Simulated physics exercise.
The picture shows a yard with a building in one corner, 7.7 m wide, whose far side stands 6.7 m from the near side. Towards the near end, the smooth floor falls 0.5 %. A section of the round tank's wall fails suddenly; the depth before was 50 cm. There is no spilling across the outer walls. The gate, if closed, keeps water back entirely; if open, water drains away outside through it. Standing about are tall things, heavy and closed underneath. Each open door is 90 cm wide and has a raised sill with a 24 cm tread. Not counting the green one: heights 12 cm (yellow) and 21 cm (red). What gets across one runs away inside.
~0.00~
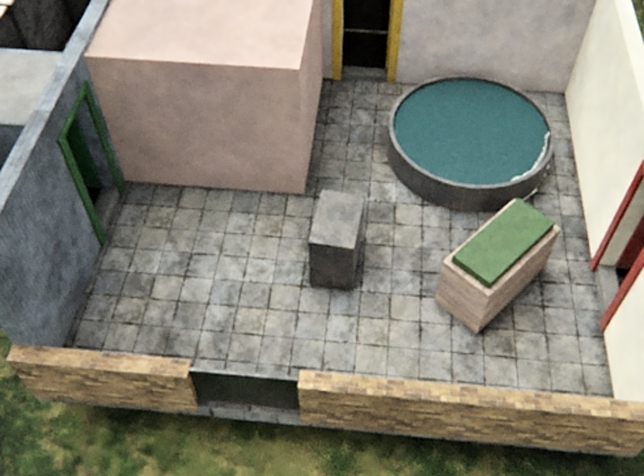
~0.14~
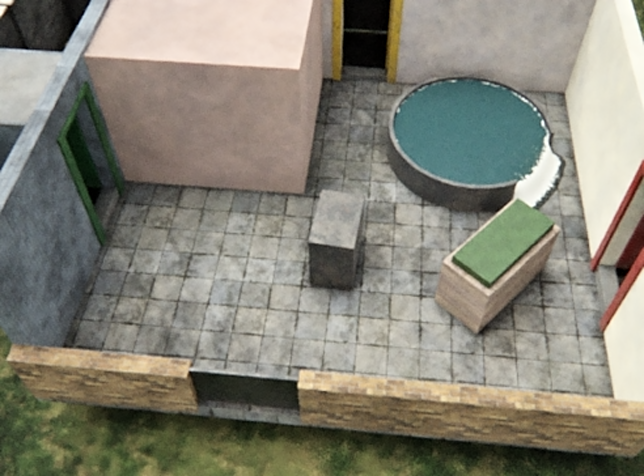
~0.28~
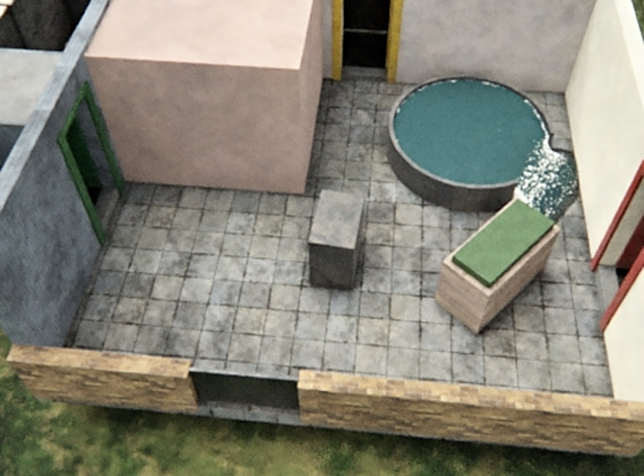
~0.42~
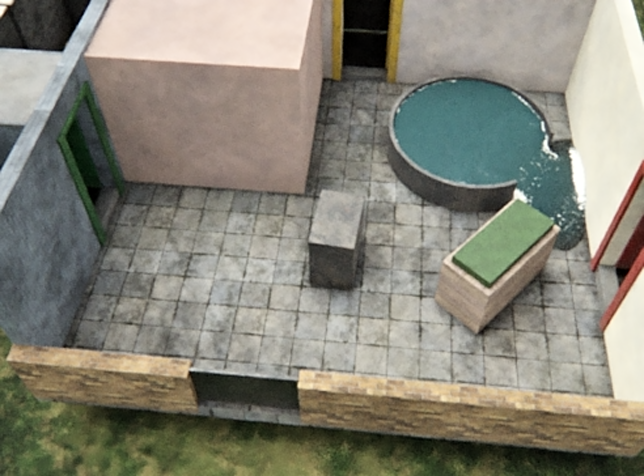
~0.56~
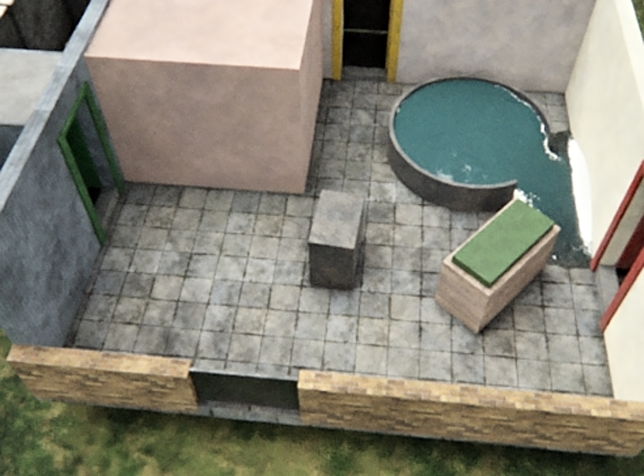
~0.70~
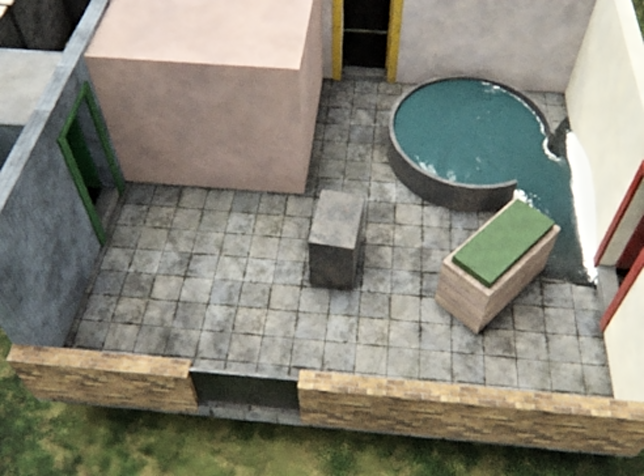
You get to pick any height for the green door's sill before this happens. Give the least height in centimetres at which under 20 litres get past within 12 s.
6.5 cm.
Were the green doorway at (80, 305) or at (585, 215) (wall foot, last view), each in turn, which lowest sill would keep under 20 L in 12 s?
9.0 and 31 cm.
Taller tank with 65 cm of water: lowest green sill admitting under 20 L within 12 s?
Then roughly 10.5 cm.
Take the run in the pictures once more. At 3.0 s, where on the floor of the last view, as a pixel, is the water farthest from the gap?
(324, 401).
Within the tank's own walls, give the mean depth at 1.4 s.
38 cm, roughly.
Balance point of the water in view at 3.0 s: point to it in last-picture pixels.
The water is centred near (499, 198).
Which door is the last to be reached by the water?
I'd go with the green door.
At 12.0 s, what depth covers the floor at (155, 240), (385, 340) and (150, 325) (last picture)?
First spot about 7 cm, second about 6 cm, third about 10 cm.
After 1.4 s water covers 15 % of the floor, deepest (43 cm) near (573, 185); it has not reached the green door.
After 3.0 s water covers 30 % of the floor, deepest (36 cm) near (610, 428); it has not reached the green door.
After 12.0 s water covers 100 % of the floor, deepest (12 cm) near (79, 378); 9 cm at the green door, 0 litres in over its 22 cm sill.
At the green door as built, the water arrived by 6.5 s and peaked near 12 cm at 9.8 s.
With a sill of 5.5 cm, 29 litres would have come in within the 12 s; with 7.5 cm, 12 litres. So under 20 litres takes about 6.5 cm.
